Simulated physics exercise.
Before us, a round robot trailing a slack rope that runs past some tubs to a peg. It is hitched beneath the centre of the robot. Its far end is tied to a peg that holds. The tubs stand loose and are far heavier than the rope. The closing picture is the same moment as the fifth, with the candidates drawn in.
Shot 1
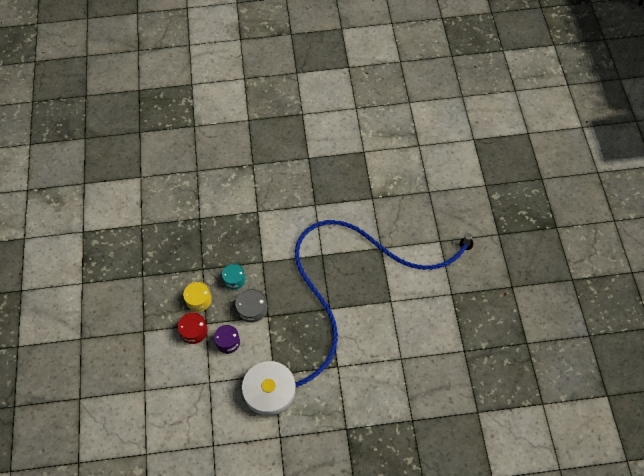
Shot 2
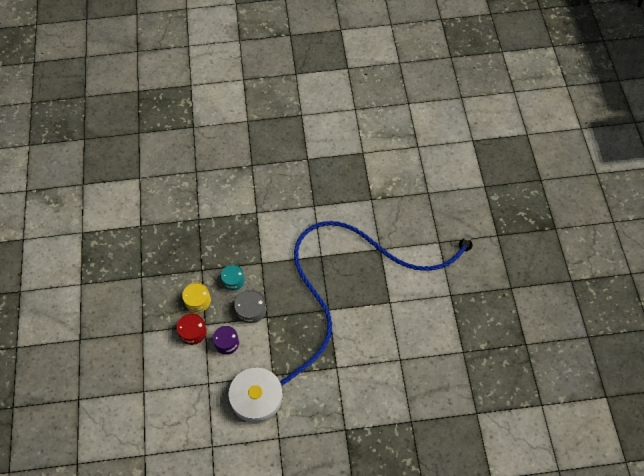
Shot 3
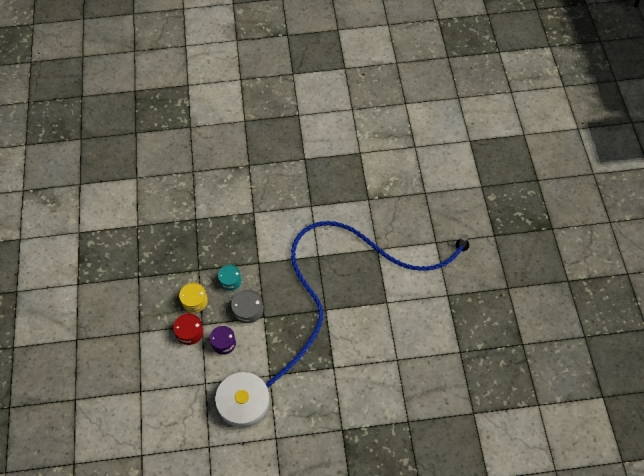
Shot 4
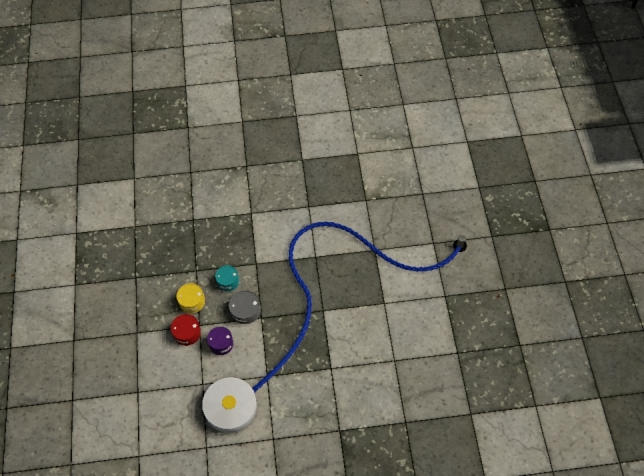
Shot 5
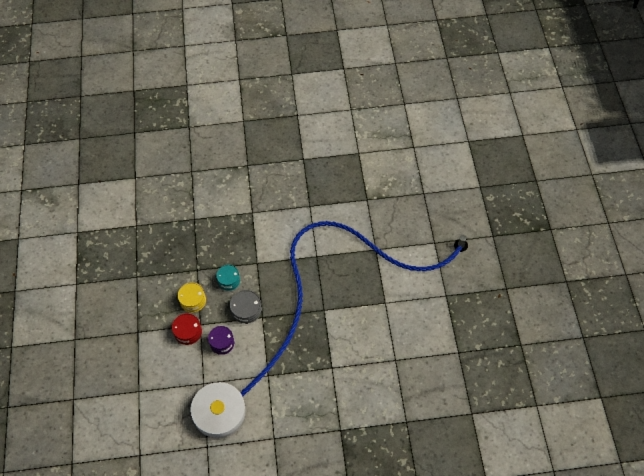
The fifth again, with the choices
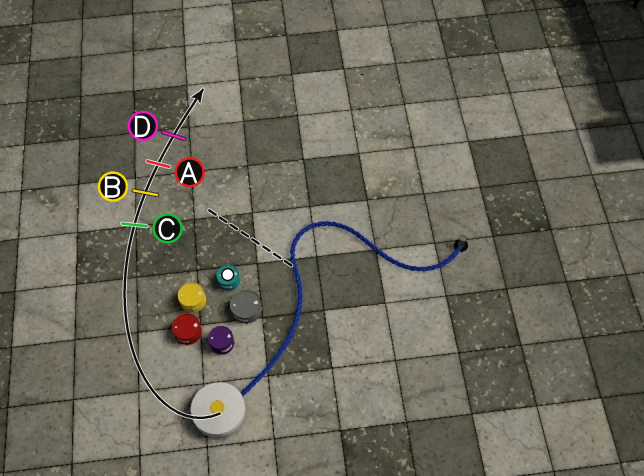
At first, a round white device with a yellow centre sits on grey paving below five small coloured tubs, a curving blue cord running from it to a small dark object. The device then slides steadily left and slightly down, drawing the cord's lower bend straighter, while the tubs stay in place.
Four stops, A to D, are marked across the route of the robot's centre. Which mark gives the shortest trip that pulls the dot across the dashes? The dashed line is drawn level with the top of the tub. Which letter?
Up to mark D.
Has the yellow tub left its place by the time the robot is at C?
By then, yes.
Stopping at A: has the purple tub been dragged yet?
Yes.
On the marked copy, A at (158, 164); B at (145, 193); C at (134, 225); D at (174, 136); the dashed line at (248, 236); the route from (220, 414) via (128, 255) to (203, 90); the white dot at (228, 275).
Following D. Soon after the start, robot (128, 335); turquoise tub (228, 278).
Later, robot (134, 217); red tub (202, 296); yellow tub (189, 276); purple tub (221, 310); turquoise tub (228, 278); grey tub (249, 305).
In the end, robot (172, 131); red tub (230, 237); yellow tub (217, 219); purple tub (247, 251); turquoise tub (253, 233); grey tub (274, 253); the dot on the turquoise tub is over the dashed line.
As for the rest, A leaves the dotted tub short, at (242, 251); B leaves the dotted tub short, at (232, 270); C leaves the dotted tub short, at (228, 278).
